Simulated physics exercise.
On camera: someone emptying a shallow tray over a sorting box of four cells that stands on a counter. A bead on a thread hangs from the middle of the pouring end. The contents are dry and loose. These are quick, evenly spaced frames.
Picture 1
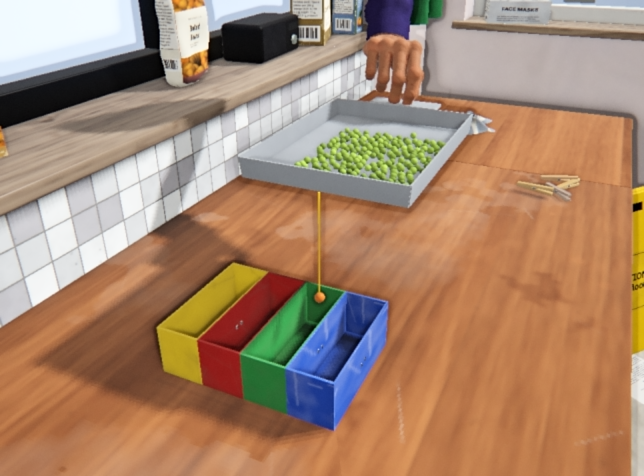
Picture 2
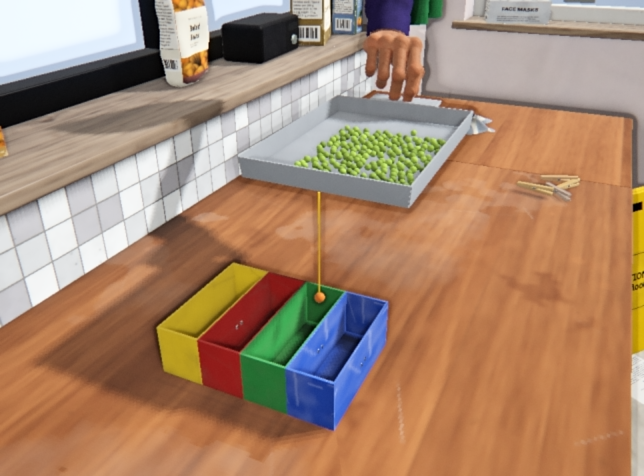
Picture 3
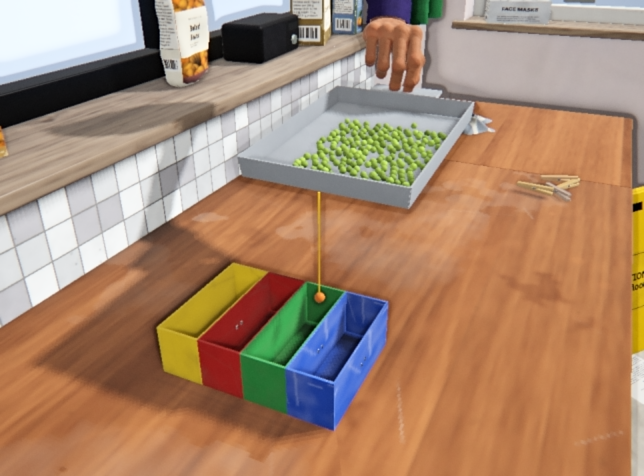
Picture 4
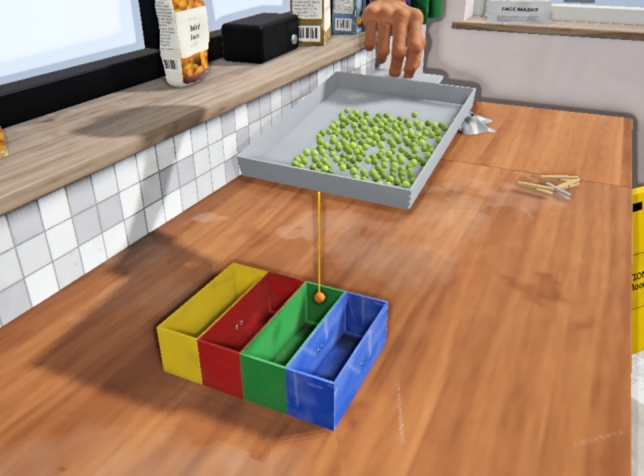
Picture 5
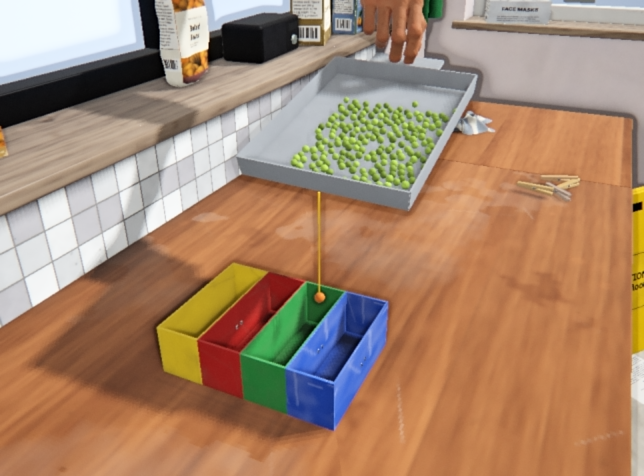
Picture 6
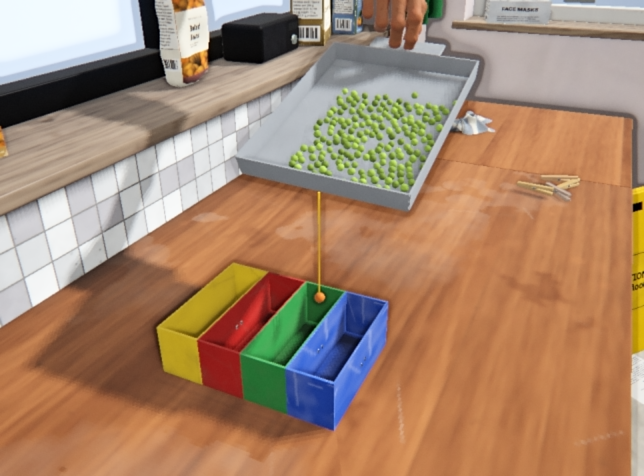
The video shows a hand gradually raising the far end of a shallow gray tray of green peas above a four-colored box on a wooden counter, as the tray tilts toward its right corner and the peas spread and shift.
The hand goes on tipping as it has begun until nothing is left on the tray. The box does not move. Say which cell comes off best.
The blue one ends fullest.
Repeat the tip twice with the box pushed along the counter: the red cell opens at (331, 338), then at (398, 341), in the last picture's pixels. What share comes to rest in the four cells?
Near 100 % and 70 %.
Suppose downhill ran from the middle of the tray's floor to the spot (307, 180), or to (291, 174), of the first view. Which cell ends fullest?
In turn: The cell in red; the cell in red.
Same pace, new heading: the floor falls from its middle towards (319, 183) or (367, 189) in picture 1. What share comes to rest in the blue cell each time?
The first gives 20 %, the second 10 %.
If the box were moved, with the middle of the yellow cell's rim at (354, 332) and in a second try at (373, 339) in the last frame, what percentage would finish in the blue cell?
The first gives 0 %, the second 0 %.
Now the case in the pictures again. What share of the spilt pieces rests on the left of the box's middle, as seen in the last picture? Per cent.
Near 20 %.
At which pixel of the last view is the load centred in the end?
Around (328, 401).
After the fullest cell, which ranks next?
Second comes green.
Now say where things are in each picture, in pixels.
The first frame shows corners of the pouring end at (241, 156) and (410, 185), level; middle of the load at (365, 158), dried peas; bead on its thread at (320, 298); yellow cell at (180, 351); red cell at (221, 365); green cell at (264, 379); blue cell at (310, 395).
The second frame shows corners of the pouring end at (241, 156) and (410, 185), level; middle of the load at (365, 157).
The third frame shows corners of the pouring end at (240, 156) and (410, 187), tipped barely, lowest at the right corner; middle of the load at (366, 153).
The fourth frame shows corners of the pouring end at (240, 155) and (409, 189), tipped a little, lowest at the right corner; middle of the load at (365, 147).
The fifth frame shows corners of the pouring end at (239, 155) and (409, 191), tipped a little, lowest at the right corner; middle of the load at (365, 142).
The sixth frame shows corners of the pouring end at (238, 155) and (409, 193), tipped clearly, lowest at the right corner; middle of the load at (364, 140), most on the move; yellow cell at (180, 351); red cell at (221, 365); green cell at (264, 379); blue cell at (310, 395).
Soon after the last picture, tray tipped steeply; nearly all on the tray; a stray few falling or outside the box.
A little later, tray tipped right over; nearly all on the tray; a stray few in the blue cell; a stray few in the green cell; a stray few falling or outside the box.
Later still, tray tipped past a quarter turn; about a third in the blue cell; about a quarter in the green cell; a stray few in the red cell; about half falling or outside the box.
By the end, tray tipped past a quarter turn; about a third in the blue cell; about a quarter in the green cell; a stray few in the red cell; none in the yellow cell; about half outside the box.
